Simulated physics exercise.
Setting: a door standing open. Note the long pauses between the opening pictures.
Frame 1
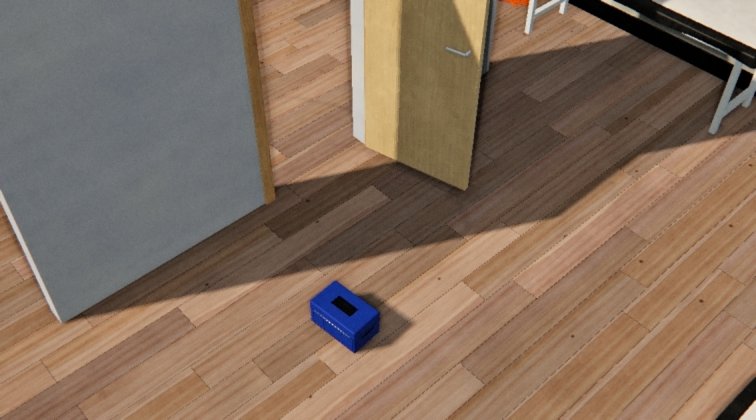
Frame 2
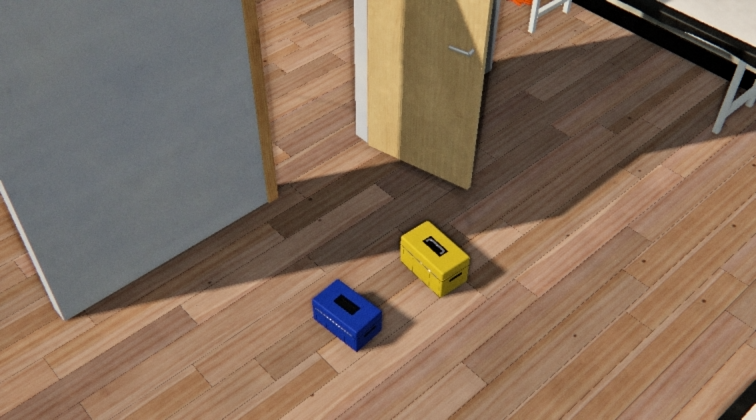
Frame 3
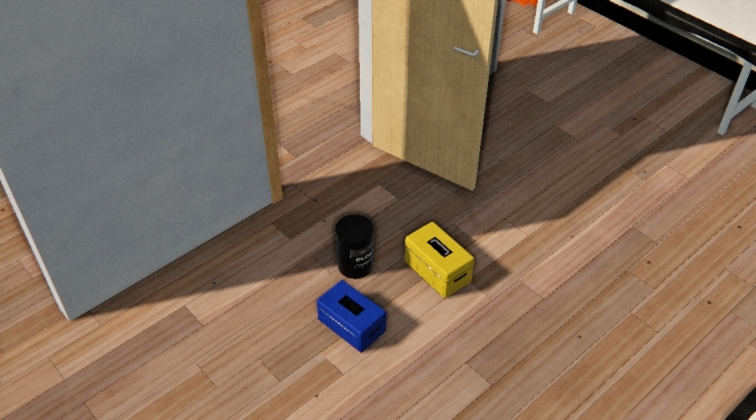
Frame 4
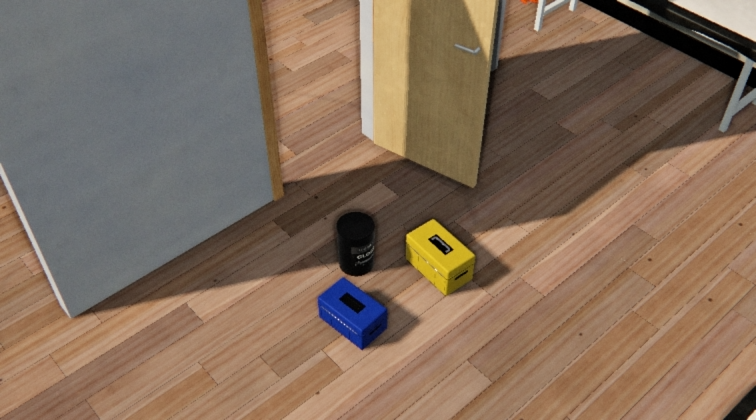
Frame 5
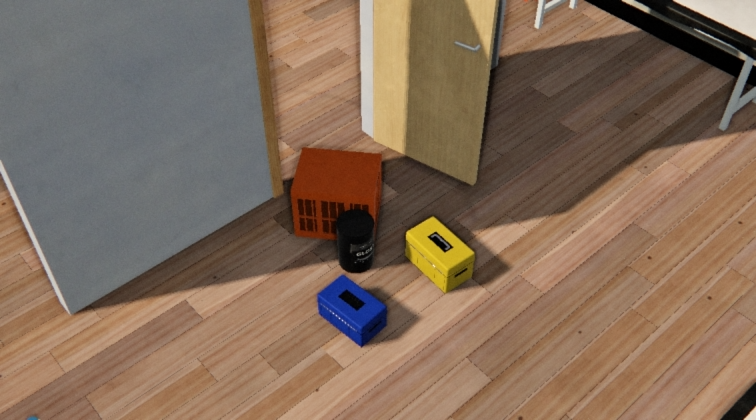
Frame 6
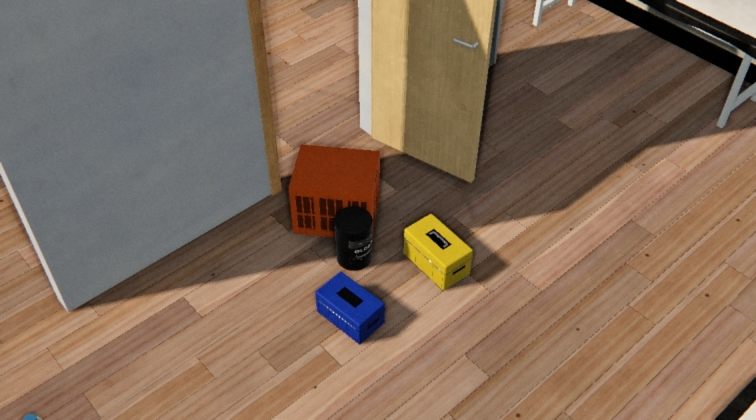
A blue toolbox sits alone on the wooden floor near a wide-open door; a yellow toolbox appears to its right, then a black pail behind the blue one, then an orange chest behind the pail, while the door stays still.
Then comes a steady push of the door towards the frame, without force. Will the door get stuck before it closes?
Yes, it gets caught partway.
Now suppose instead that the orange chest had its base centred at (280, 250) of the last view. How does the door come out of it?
The door goes all the way after that.
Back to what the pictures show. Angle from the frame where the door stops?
Some 50°.
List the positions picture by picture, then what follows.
The first picture shows door wide open and still.
The second picture shows door wide open and still; blue toolbox (347, 315); yellow toolbox (434, 259).
The third picture shows door wide open and still; black pail (355, 247); blue toolbox (352, 316).
The fourth picture shows door wide open and still; yellow toolbox (440, 257); black pail (356, 245).
The fifth picture shows door wide open and still; blue toolbox (352, 310); yellow toolbox (439, 255).
The sixth picture shows door wide open and still; orange chest (336, 193); black pail (354, 239).
Then, 0.50 s on from there, open by 94°.
Then, 0.80 s on from there, open by 81°.
Then, 1.00 s on from there, open by 71°.
Then, 1.30 s on from there, open by 54°.
In the end, open by 52°; all 4 unmoved. At the end, from the last picture's camera, orange chest near (334, 193).
